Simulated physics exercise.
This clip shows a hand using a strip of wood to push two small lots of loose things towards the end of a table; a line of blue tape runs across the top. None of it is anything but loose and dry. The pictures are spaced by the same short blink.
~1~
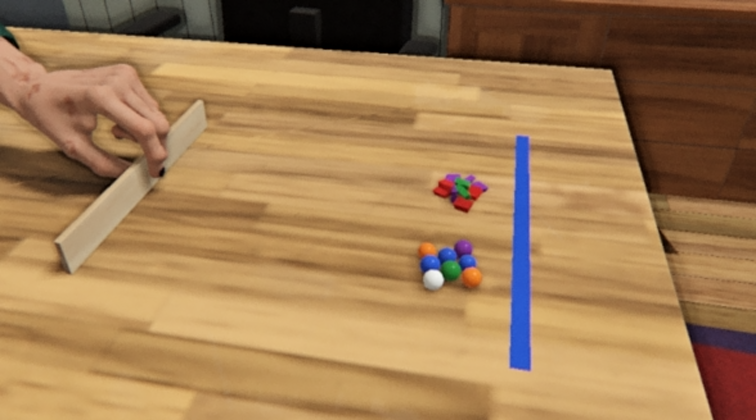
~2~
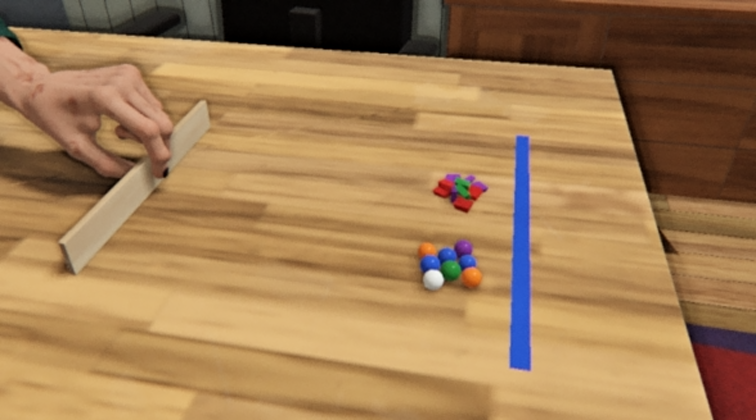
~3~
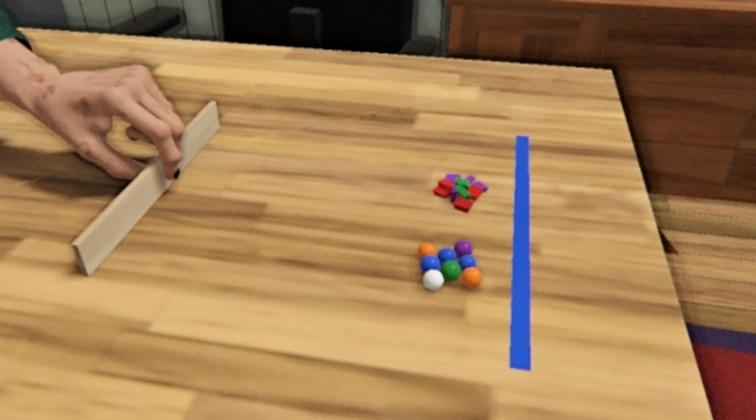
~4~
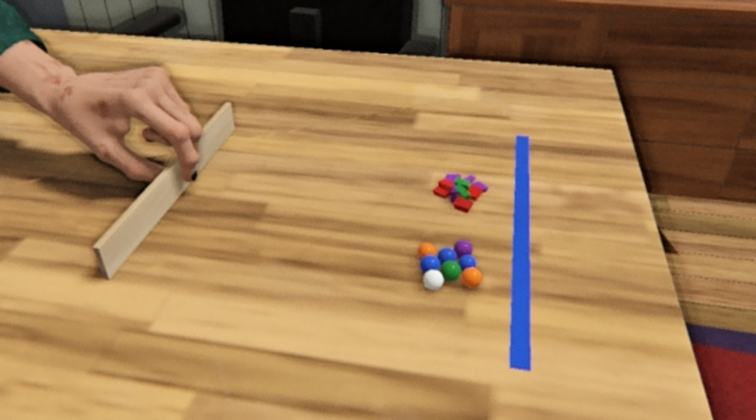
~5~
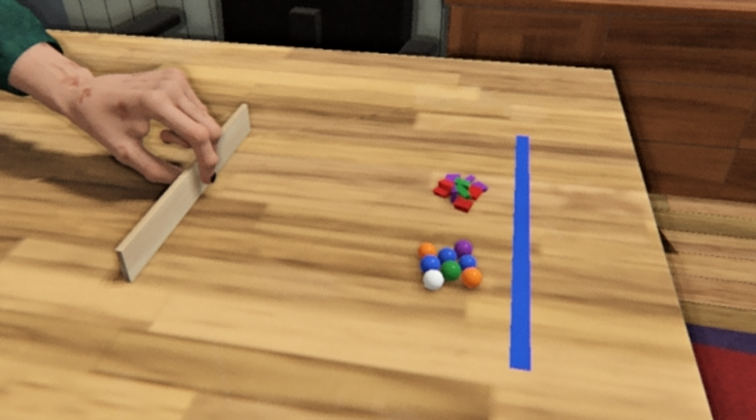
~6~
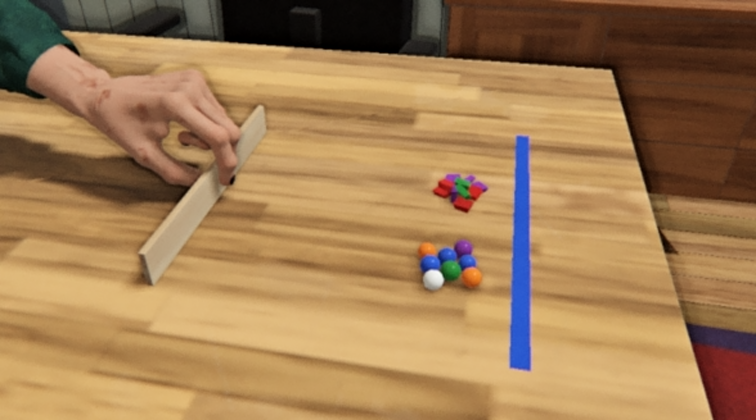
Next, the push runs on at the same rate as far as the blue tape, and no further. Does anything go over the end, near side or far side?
The nearer batch has some of it go over. Farther batch stays on entirely.
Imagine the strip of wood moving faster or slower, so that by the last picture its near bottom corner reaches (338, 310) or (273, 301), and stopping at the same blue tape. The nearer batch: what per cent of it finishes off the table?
Lab note: Share near 100 per cent at the first pace and 100 per cent at the second.
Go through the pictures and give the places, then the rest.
The first frame shows strip of wood (76, 243), at rest; blue tape (523, 144), well back from the edge; edge at (664, 247); nearer batch (447, 257), a few glass marbles; farther batch (462, 185), a few mosaic tiles.
The second frame shows strip of wood (80, 243); farther batch (462, 185).
The third frame shows strip of wood (93, 245); nearer batch (447, 257).
The fourth frame shows strip of wood (113, 248); farther batch (462, 185).
The fifth frame shows strip of wood (135, 251); nearer batch (447, 257).
The sixth frame shows strip of wood (157, 254); blue tape (523, 144); edge at (664, 247); nearer batch (447, 257); farther batch (462, 185).
Then, 0.47 s later than the last frame, strip of wood still moving, near (372, 183); nearer batch all on the table, its front near (472, 278); farther batch all on the table, its front near (477, 189).
Then, 0.97 s later than the last frame, strip of wood stopped at the blue tape; nearer batch all on the table, its front near (593, 323); farther batch all on the table, its front near (571, 197).
Then, 1.25 s later than the last frame, strip of wood stopped at the blue tape; nearer batch all on the table, its front near (690, 315); farther batch all on the table, its front near (572, 197).
When it is over, strip of wood stopped at the blue tape; nearer batch every one over the edge; farther batch all on the table, its front near (572, 197).
